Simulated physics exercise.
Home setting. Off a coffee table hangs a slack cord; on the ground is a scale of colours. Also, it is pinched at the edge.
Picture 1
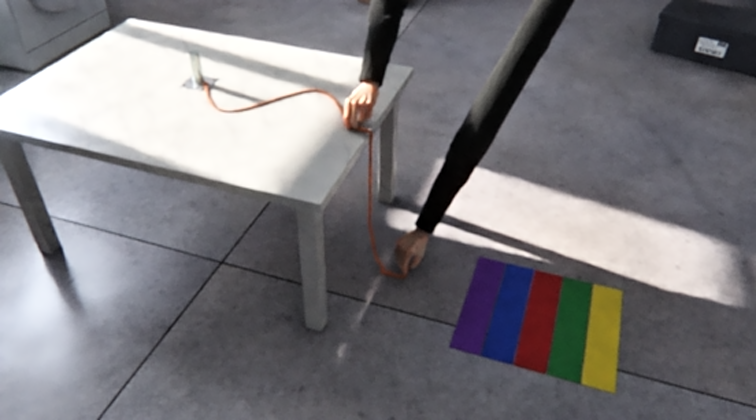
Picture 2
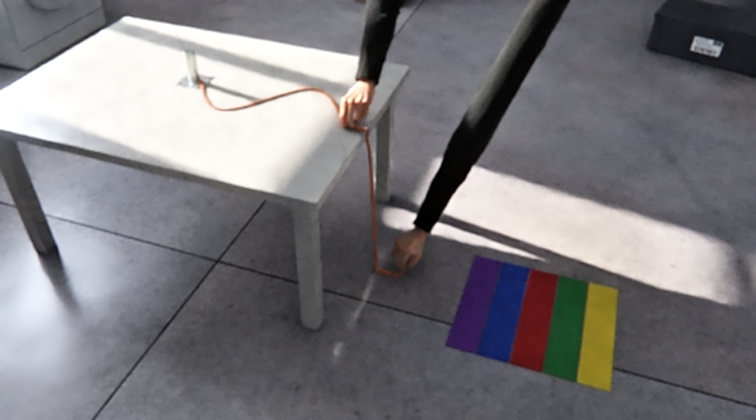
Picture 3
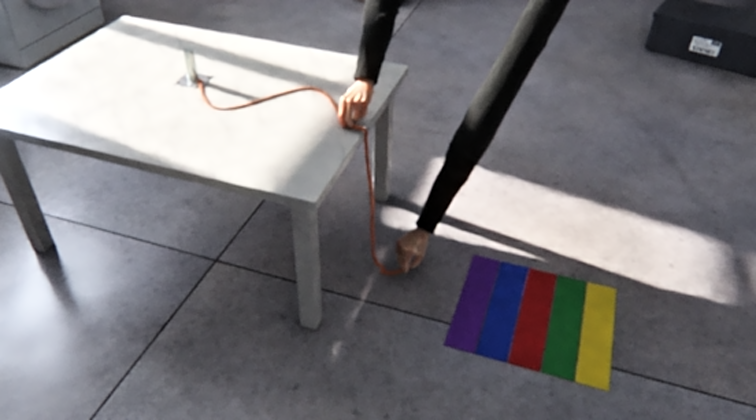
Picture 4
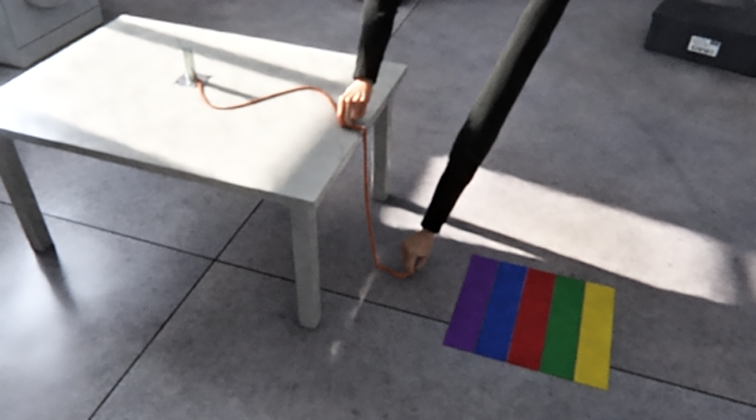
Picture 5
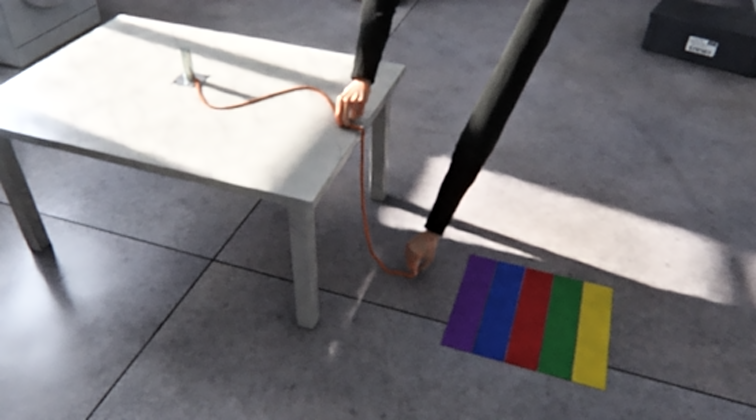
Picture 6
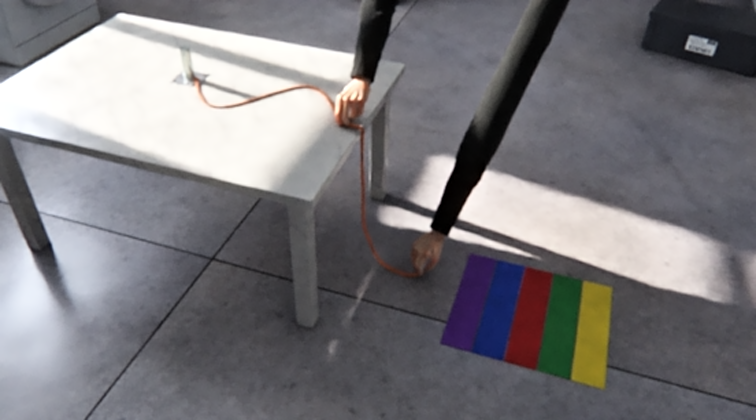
A hand holding the lower end of an orange cord near the floor shifts slightly right toward a striped purple, blue, red, green and yellow mat, while another hand keeps the cord pinched at the white table's edge.
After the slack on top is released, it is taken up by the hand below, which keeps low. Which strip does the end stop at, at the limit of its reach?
It stops at the yellow strip.
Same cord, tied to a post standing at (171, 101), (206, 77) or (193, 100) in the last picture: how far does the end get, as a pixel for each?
You'd get roughly (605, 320), (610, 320) and (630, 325), one for each try.
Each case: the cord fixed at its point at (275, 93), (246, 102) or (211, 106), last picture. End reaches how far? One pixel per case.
Going through the tries, I'd expect close to (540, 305), (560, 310) and lastly (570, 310).
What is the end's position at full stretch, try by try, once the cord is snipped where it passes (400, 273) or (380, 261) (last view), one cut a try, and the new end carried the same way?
First try near (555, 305), second near (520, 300).
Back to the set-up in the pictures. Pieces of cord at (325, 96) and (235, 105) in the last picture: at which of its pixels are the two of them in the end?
First one: (366, 120); second one: (268, 95).
Early on, end near (544, 304); over red.
Midway, end near (575, 311); over green.
At the end of the slack, end near (593, 316); over yellow. It halts on the yellow strip.
